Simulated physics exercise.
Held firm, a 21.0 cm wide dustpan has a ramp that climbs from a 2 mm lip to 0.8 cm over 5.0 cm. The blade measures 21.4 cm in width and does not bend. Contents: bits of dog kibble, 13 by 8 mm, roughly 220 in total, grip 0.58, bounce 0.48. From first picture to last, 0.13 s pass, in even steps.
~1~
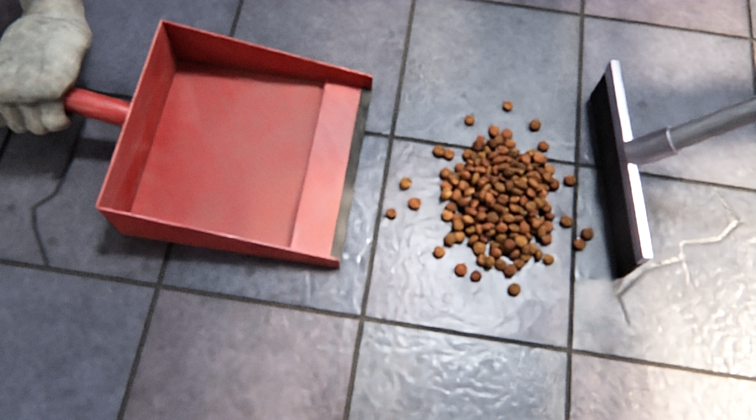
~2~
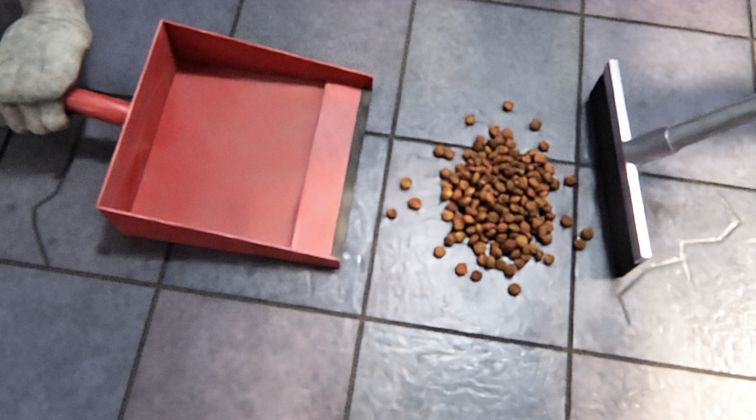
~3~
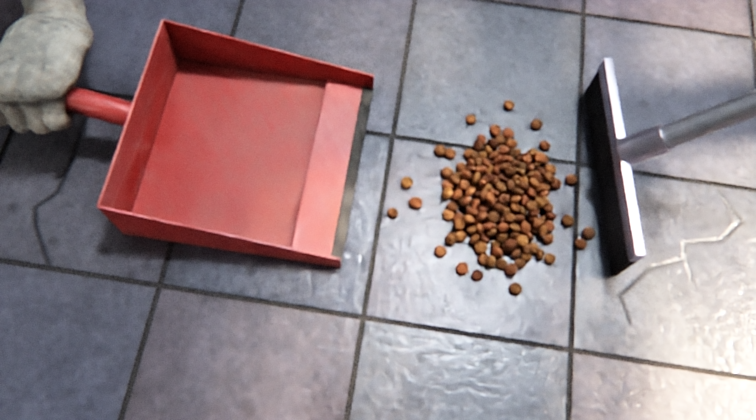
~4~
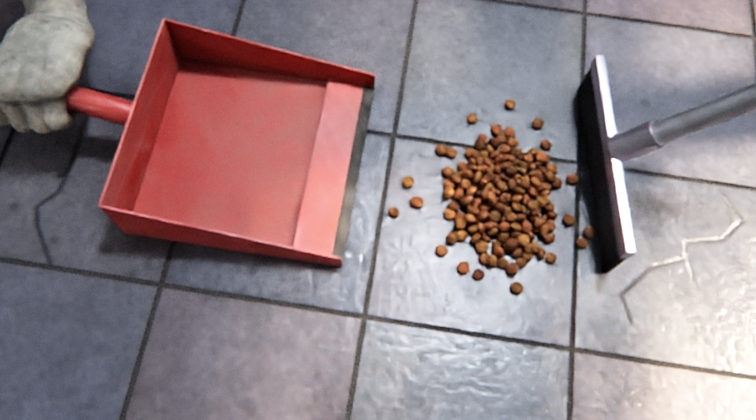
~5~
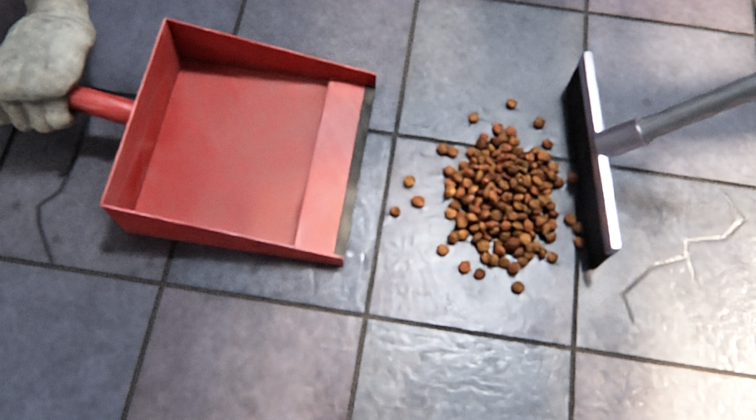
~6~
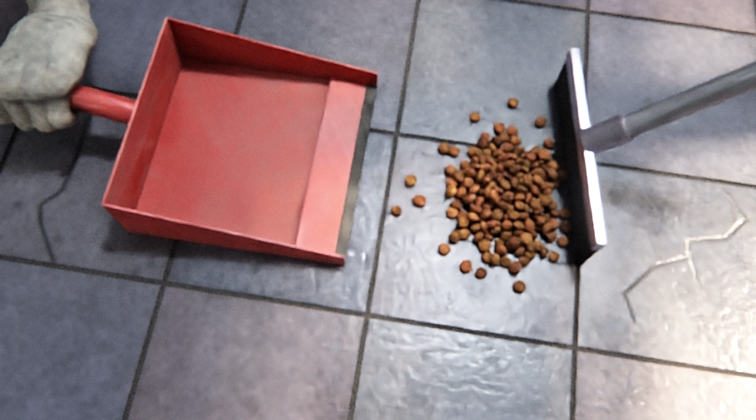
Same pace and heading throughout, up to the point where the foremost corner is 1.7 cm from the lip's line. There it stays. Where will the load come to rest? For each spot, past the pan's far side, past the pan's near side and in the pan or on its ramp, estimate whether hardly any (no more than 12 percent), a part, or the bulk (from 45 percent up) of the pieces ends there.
Far side: Hardly any. Near side: Hardly any. Pan: A part.
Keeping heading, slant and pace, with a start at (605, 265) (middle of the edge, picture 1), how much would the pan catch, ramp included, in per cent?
40 per cent, roughly.
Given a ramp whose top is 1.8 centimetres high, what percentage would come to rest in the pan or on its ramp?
Near 20 per cent, then.
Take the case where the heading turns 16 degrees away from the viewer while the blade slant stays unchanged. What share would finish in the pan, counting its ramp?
I'd put it at close to 10 percent.
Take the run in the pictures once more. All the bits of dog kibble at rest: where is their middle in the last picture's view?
Near (373, 181).
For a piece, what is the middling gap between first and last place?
That distance is around 14 cm.
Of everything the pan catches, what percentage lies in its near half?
Around 30 in a hundred.
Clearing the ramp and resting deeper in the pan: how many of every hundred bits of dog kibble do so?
About 0 per cent.
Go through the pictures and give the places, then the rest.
The first frame shows blade from (642, 258) to (611, 70), moved 0.0 cm, 0 of the pieces shifted so far; middle of the pieces at (506, 197); pan at (236, 155).
The second frame shows blade from (641, 257) to (609, 69), moved 0.2 cm, 0 of the pieces shifted so far; middle of the pieces at (506, 196).
The third frame shows blade from (635, 256) to (605, 68), moved 0.8 cm, 0 of the pieces shifted so far; middle of the pieces at (507, 196).
The fourth frame shows blade from (626, 253) to (596, 65), moved 1.8 cm, 0 of the pieces shifted so far; middle of the pieces at (508, 195).
The fifth frame shows blade from (612, 249) to (584, 62), moved 3.2 cm, 1 of the pieces shifted so far; middle of the pieces at (509, 194).
The sixth frame shows blade from (597, 245) to (572, 58), moved 4.7 cm, 5 of the pieces shifted so far; middle of the pieces at (511, 194); pan at (241, 152).
Then, 0.17 s after the last picture, middle of the blade 12 cm from the lip; 0 % over the lip, far side 0 %, near side 0 %.
Then, 0.28 s after the last picture, middle of the blade 6 cm from the lip; 0 % over the lip, far side 0 %, near side 5 %.
Then, 0.52 s after the last picture, middle of the blade 3 cm from the lip; 25 % over the lip, far side 0 %, near side 5 %.
In the end, far side 0 %, near side 5 %, pan 25 %, in front of the lip or behind the blade 70 %.
